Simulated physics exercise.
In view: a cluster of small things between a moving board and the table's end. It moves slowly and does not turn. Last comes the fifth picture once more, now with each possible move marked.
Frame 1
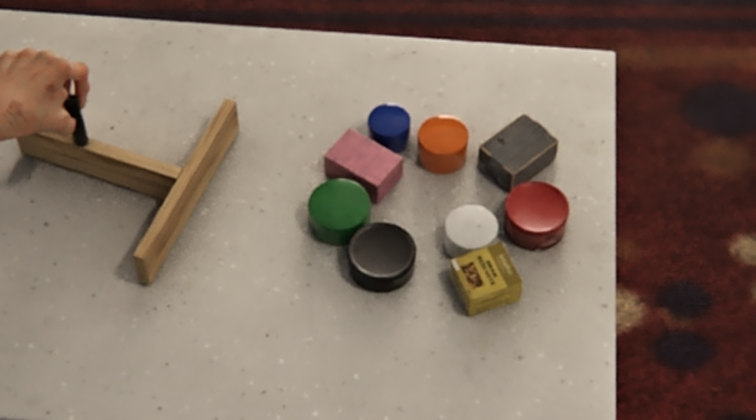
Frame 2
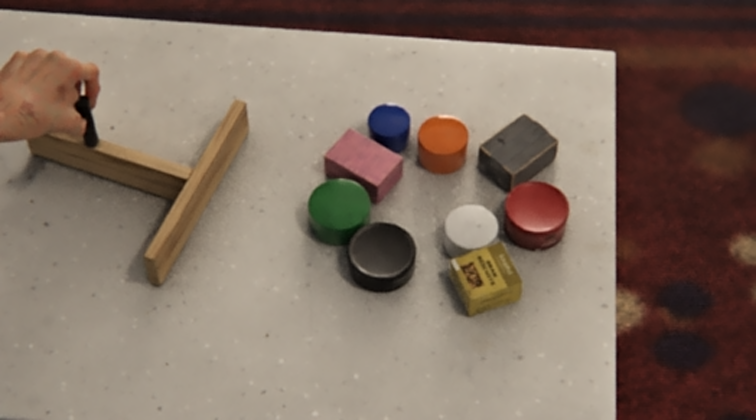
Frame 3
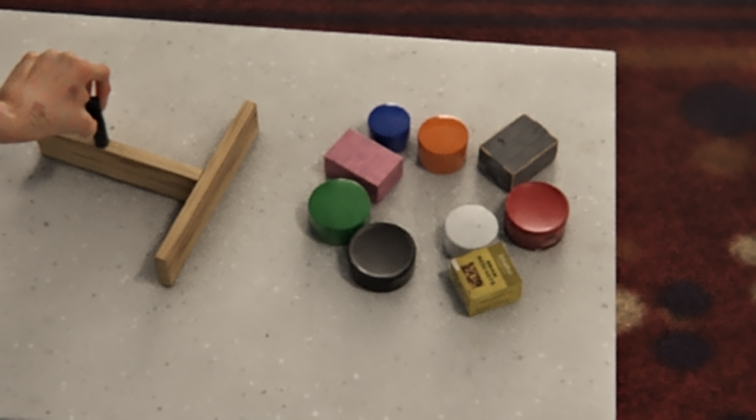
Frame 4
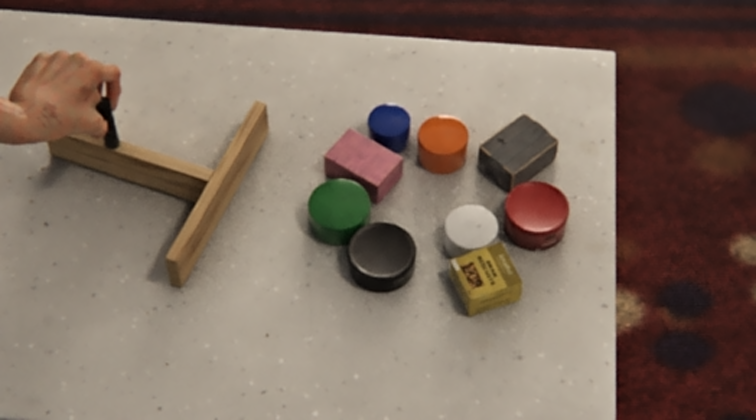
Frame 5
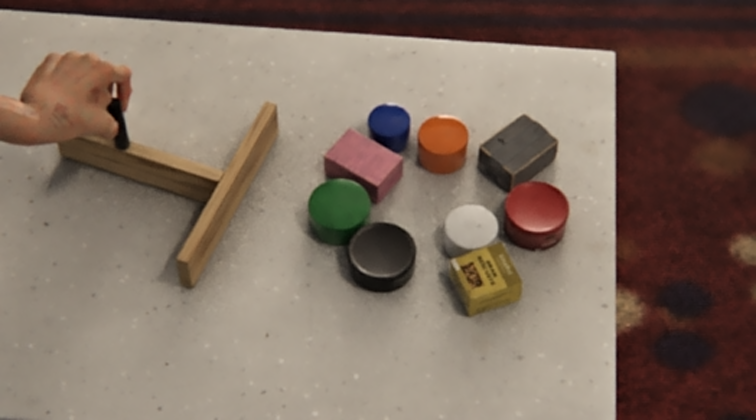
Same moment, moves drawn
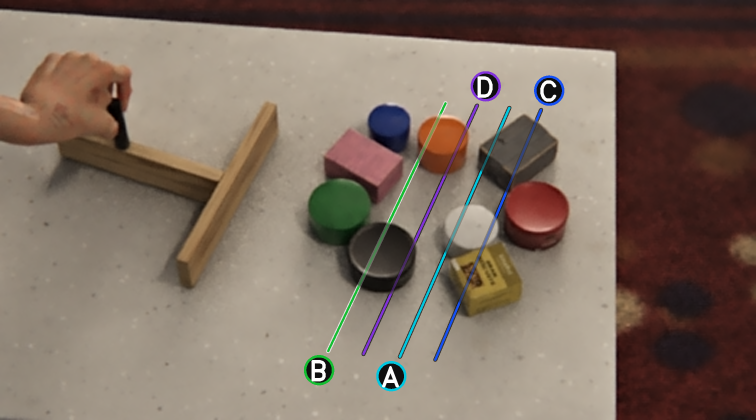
On a pale speckled tabletop, a hand gripping a dark handle slowly slid a T-shaped wooden board to the right, toward a cluster of colorful round pots and small blocks that stayed still.
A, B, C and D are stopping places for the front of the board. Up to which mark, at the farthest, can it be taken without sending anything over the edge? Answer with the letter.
Up to line C.
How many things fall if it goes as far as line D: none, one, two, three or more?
The count is none.
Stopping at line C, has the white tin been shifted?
Yes.
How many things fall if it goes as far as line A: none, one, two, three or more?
In all, none.
On the marked copy, A at (458, 225); B at (391, 220); C at (492, 227); D at (424, 222).
Following C. Soon after the start, board (322, 185); black tub (390, 264); pink block (386, 168).
Later, board (418, 192); red jar (547, 216); grey box (532, 156).
In the end, board (488, 198); grey box (598, 164); red jar (595, 231); nothing has fallen.
As for the rest, A is safe but short; B is safe but short; D is safe but short.
